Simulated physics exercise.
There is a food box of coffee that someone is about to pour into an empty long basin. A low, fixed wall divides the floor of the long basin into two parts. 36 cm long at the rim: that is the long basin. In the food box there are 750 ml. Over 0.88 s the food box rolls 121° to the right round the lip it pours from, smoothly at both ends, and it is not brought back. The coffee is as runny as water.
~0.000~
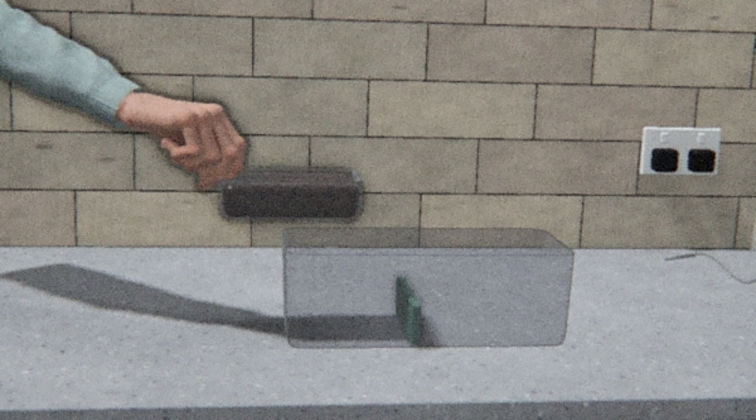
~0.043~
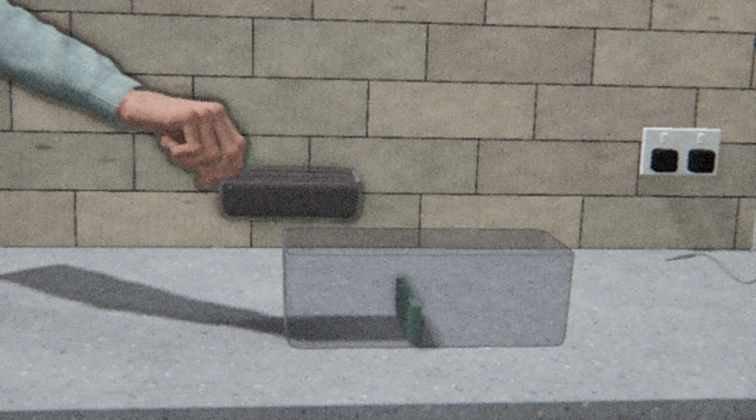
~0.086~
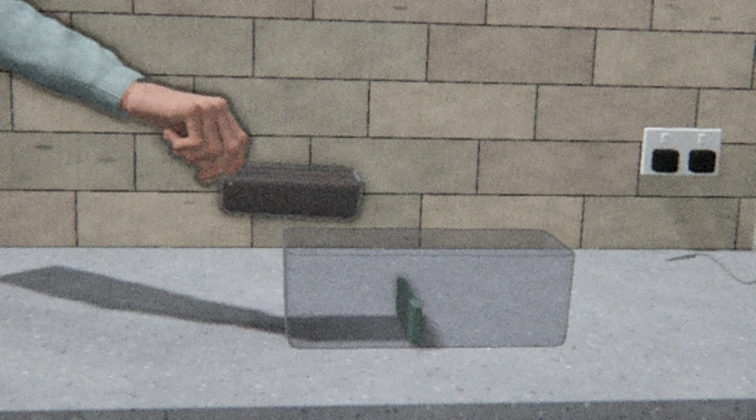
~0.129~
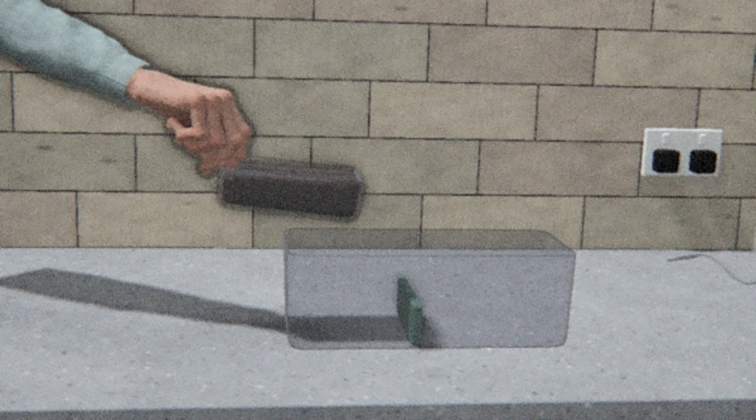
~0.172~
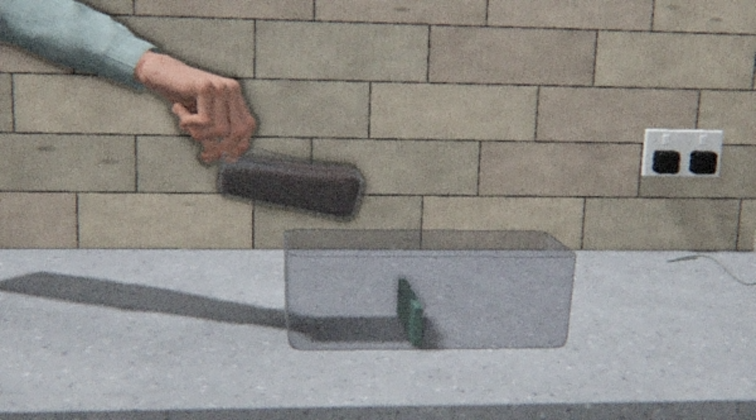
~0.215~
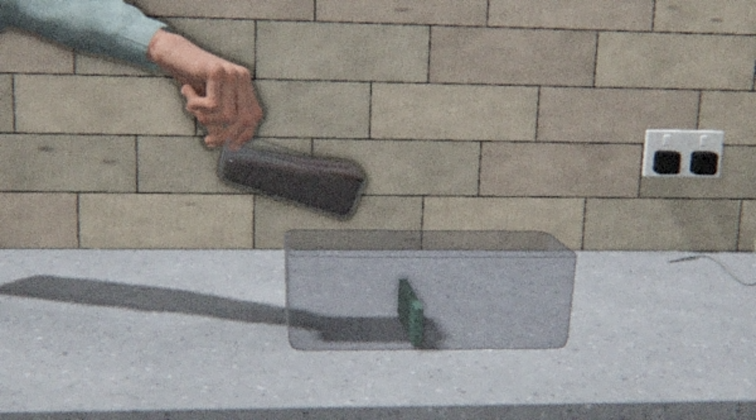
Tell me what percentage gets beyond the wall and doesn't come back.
Around 80 % gets beyond the wall and stays.
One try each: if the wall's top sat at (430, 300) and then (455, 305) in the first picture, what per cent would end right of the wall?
The first try gives 65 percent and the second 45 percent.
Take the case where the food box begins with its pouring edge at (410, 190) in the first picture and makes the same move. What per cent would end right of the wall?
85 %.
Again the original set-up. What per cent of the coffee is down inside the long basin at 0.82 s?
Some 86 per cent.
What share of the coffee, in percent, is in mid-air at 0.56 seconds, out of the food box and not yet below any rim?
58 %.
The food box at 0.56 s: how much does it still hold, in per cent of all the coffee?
Roughly 12 per cent.
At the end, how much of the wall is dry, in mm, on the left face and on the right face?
Left about 48 mm, right about 30 mm.
After 0.56 s the tilt is 86° and 12 per cent is still to pour, 4 is left of the wall and 25 right of it.
After 0.82 s the tilt is 120° and 0 per cent is still to pour, 8 is left of the wall and 79 right of it.
After 1.09 s the tilt is 121° and 0 per cent is still to pour, 11 is left of the wall and 80 right of it.
After 1.38 s the tilt is 121° and 0 per cent is still to pour, 11 is left of the wall and 80 right of it.
In the end 11 per cent lies left of the wall, 80 right of it and 9 outside.
